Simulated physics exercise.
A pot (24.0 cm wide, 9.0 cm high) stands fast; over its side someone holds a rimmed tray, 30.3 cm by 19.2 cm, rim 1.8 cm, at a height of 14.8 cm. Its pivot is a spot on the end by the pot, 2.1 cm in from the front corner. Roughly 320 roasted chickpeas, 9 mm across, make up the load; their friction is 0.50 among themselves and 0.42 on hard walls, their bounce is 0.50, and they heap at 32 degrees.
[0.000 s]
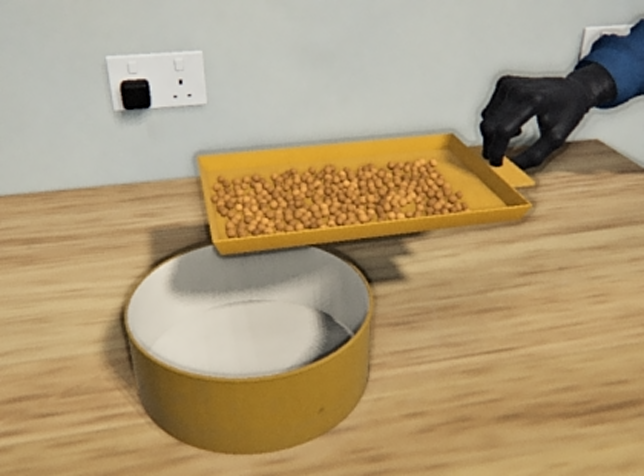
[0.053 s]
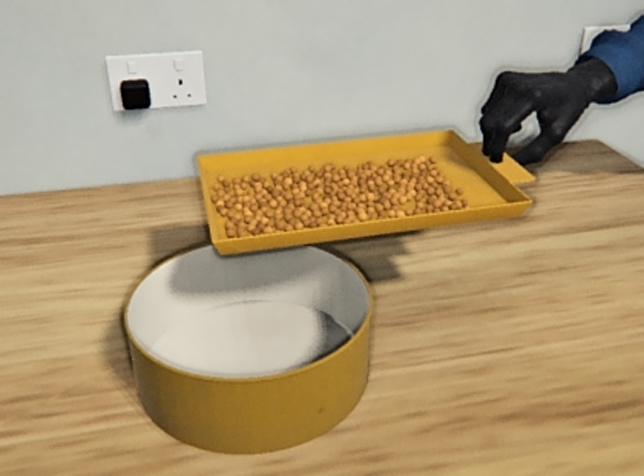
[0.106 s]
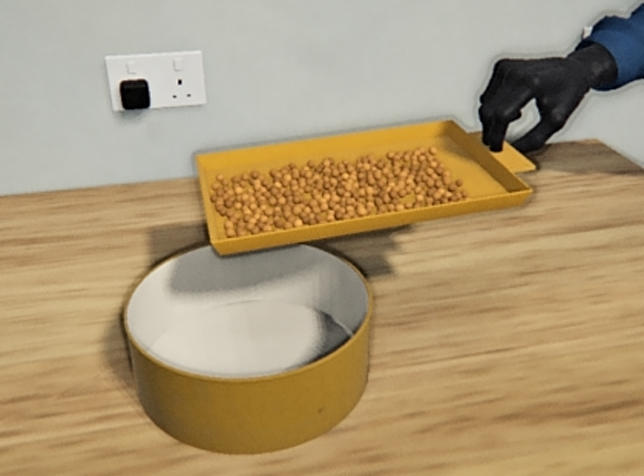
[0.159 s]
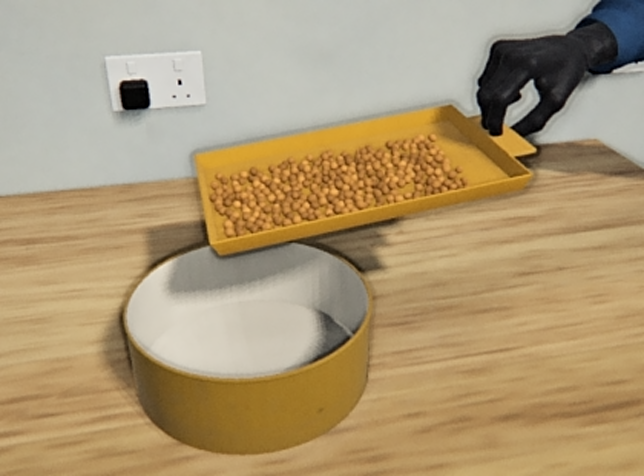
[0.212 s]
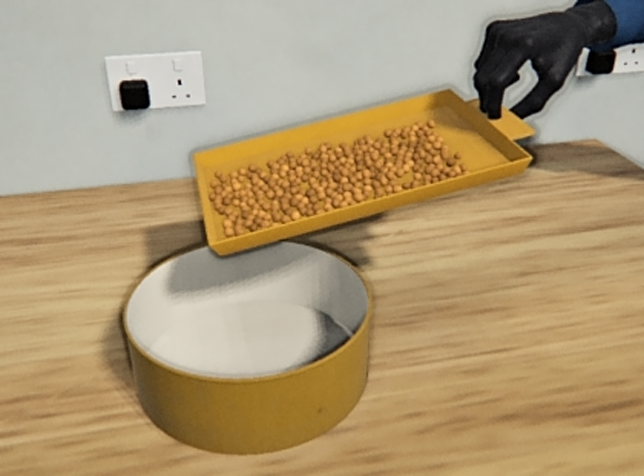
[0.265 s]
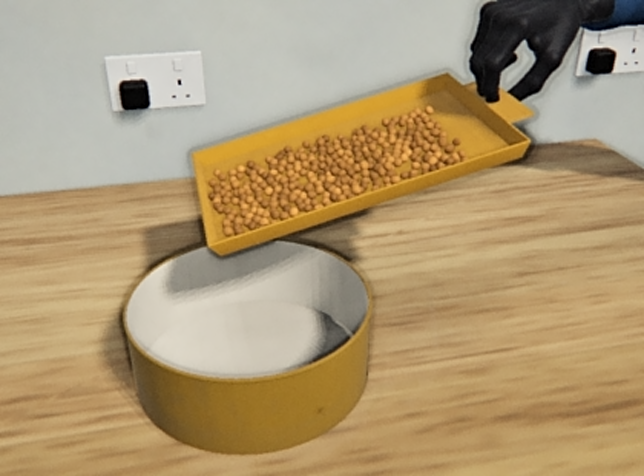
On a wooden counter by a pale wall with sockets, a black-gloved hand lifted the right end of a yellow tray of roasted chickpeas, tilting it gently leftward above a round, white-lined pot.
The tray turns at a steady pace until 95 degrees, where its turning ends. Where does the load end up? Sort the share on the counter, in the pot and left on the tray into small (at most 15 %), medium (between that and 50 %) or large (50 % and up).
Counter - medium, pot - large, tray - small.
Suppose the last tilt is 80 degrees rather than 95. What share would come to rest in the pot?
It would land at about 75 percent.
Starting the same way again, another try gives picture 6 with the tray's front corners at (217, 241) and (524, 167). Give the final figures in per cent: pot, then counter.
The pot gets 100 and the counter 0.
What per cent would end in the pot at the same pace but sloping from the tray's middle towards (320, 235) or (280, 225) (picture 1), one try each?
The share comes to about 95 in a hundred, then about 90 in a hundred.
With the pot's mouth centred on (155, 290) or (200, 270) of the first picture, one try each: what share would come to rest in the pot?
Close to 95 in a hundred, then close to 100 in a hundred.
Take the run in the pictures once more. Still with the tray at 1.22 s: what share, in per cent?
It works out to near 85 per cent of the load.
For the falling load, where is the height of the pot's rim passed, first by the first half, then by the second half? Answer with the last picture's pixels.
Early half: About (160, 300); late half: (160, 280).
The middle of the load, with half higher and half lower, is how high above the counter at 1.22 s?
Roughly 18 cm.
After 0.84 s, tilt 52 degrees; the tray holds 100 %, the pot 0 %.
After 1.22 s, tilt 78 degrees; the tray holds 85 %, the pot 5 %.
Then, at 1.69 s, tilt 95 degrees; the tray holds 0 %, the pot 70 %.
By 2.3 s all is still; counter 30 %, pot 75 %, tray 0 %.
